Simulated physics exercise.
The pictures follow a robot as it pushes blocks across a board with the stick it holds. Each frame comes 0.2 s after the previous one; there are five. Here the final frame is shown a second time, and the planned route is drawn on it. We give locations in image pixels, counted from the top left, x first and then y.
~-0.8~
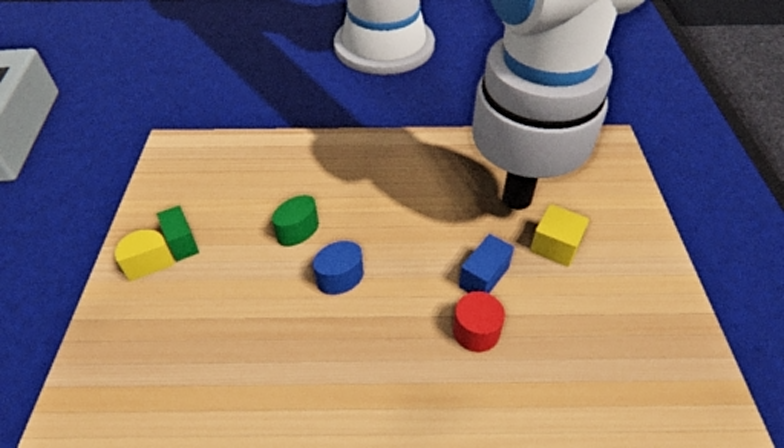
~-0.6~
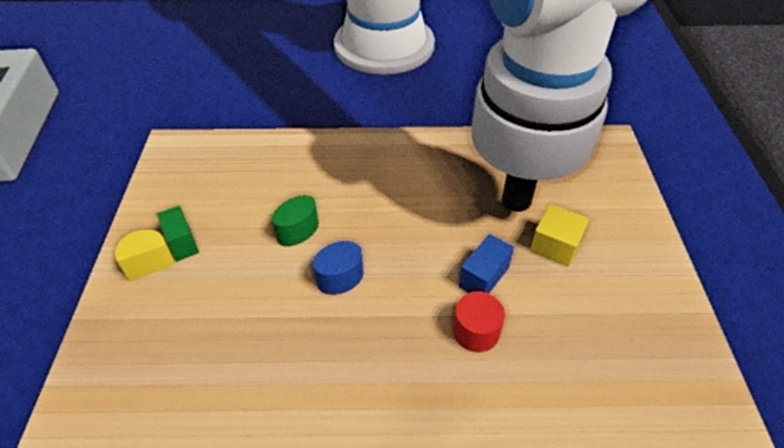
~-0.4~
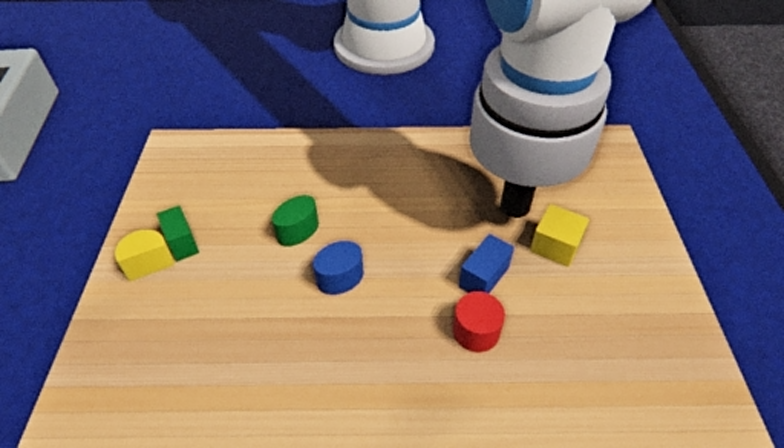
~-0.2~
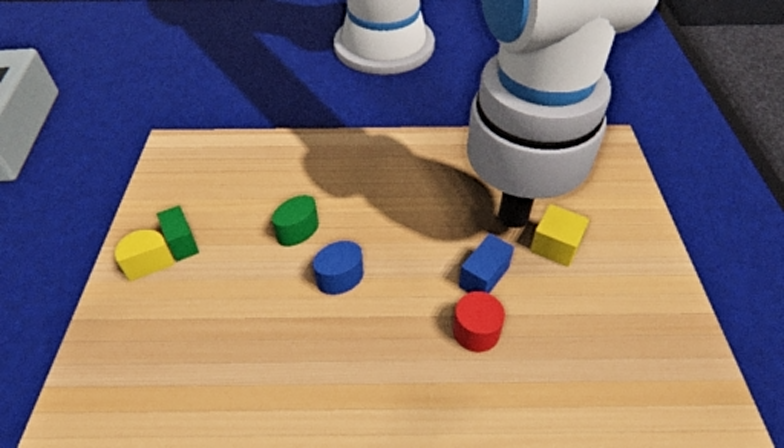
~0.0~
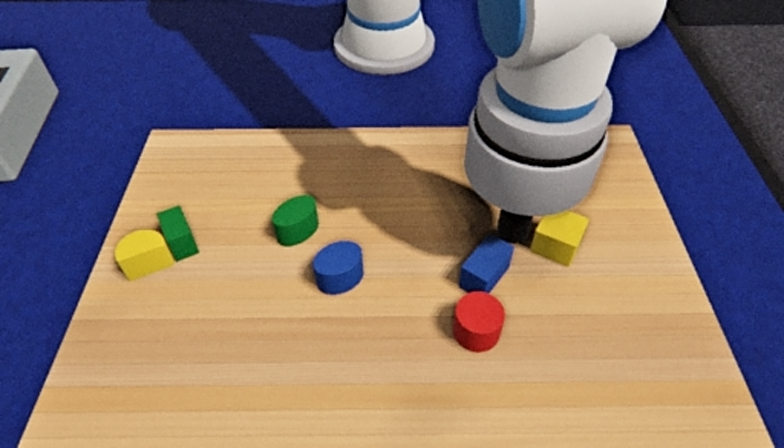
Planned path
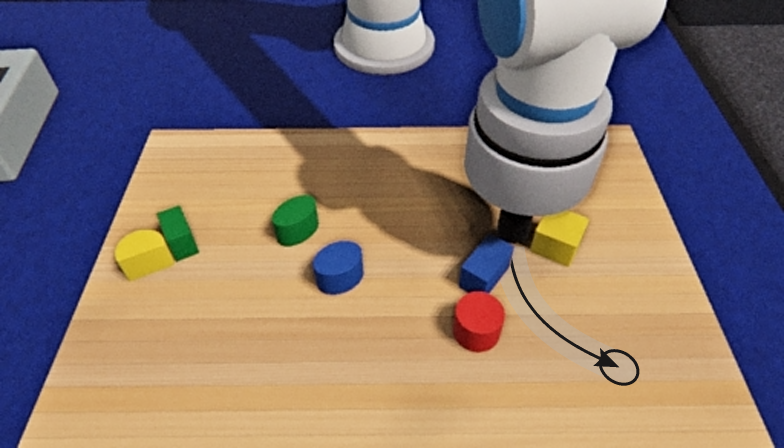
The robot arm moves its black tip slightly down between the blue and yellow blocks.
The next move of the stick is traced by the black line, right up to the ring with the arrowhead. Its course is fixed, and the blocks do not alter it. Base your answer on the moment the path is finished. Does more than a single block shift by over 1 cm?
No, I don't think so.
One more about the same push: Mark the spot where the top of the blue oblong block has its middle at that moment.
The centre of its top will be at (483, 276).
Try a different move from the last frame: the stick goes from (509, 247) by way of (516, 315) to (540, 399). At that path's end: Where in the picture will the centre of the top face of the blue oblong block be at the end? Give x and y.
The spot you're after is about (473, 280) in the image.
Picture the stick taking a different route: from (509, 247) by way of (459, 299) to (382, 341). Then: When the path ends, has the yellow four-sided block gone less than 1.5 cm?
I expect so.
The drawn path runs from (509, 247) over (521, 291) and (560, 335) to (619, 367).
On the path given first. One third of the way, stick at (526, 277); blue oblong block at (483, 276), turned 45° clockwise.
Two thirds of the way, stick at (566, 322); blue oblong block at (483, 276), turned 45° clockwise.
At the end, stick at (627, 354); blue oblong block at (483, 276), turned 45° clockwise; yellow four-sided block not moved.
